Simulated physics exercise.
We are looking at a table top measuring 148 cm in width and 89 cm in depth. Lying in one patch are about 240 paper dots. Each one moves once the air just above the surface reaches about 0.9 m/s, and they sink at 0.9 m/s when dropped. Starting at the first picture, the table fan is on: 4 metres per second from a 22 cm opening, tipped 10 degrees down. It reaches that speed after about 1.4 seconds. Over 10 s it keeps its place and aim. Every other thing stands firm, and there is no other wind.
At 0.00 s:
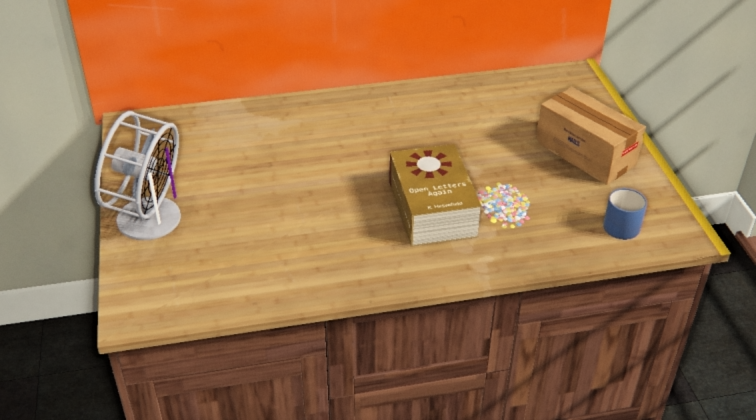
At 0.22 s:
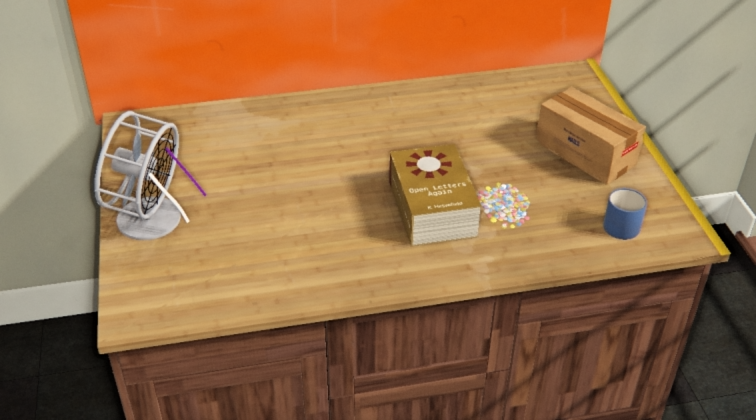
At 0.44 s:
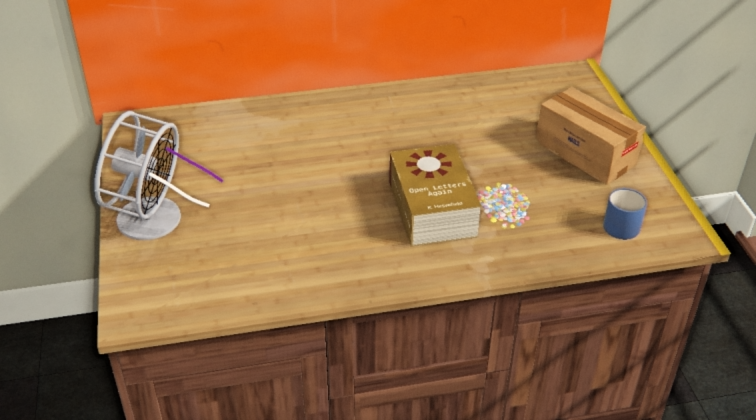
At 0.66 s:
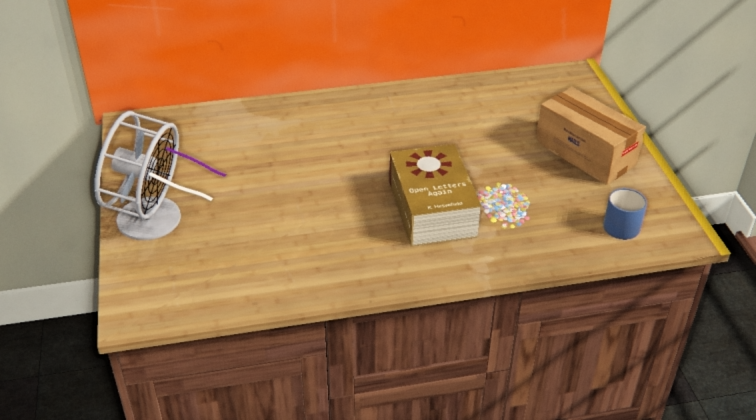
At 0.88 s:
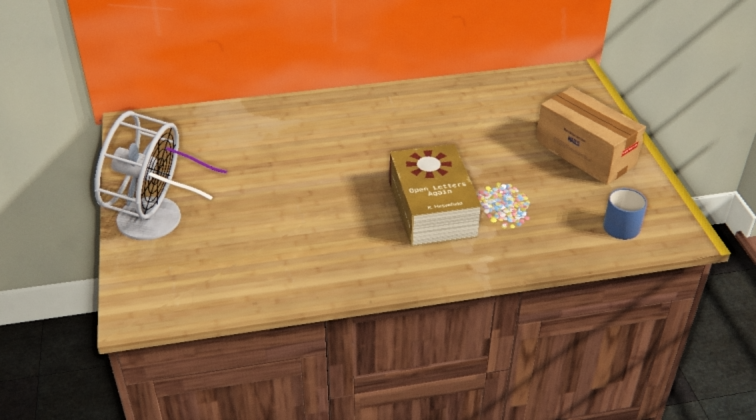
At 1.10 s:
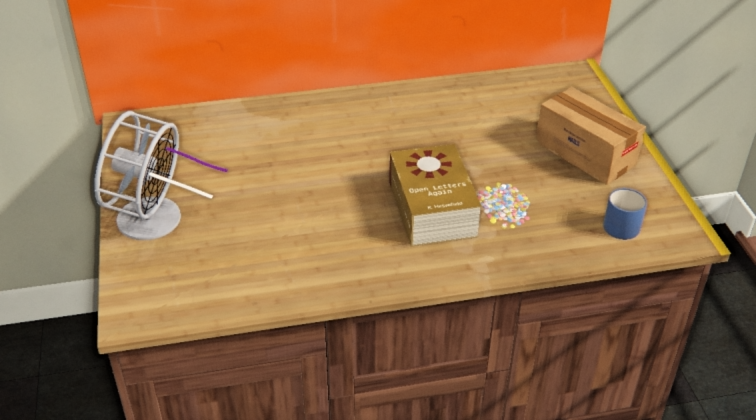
A wooden counter holds still items while ribbons on a fan lift and flutter rightward.
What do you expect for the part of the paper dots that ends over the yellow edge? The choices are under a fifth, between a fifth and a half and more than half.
Expect fewer than twenty percent of them over that edge.
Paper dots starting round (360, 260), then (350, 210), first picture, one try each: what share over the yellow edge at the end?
Near 0 % for the first and near 10 % for the second.
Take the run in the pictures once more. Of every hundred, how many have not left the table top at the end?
Estimate: Close to 1 percent.
After 2.0 s, 0 % are over the yellow edge; the middle of those still in play is near (501, 207); 0 % have settled or left.
After 3.2 s, 0 % are over the yellow edge; the middle of those still in play is near (482, 239); 13 % have settled or left.
After 5.5 s, 0 % are over the yellow edge; 85 % have settled or left.
After 10.0 s, at the end, 0 % are over the yellow edge.
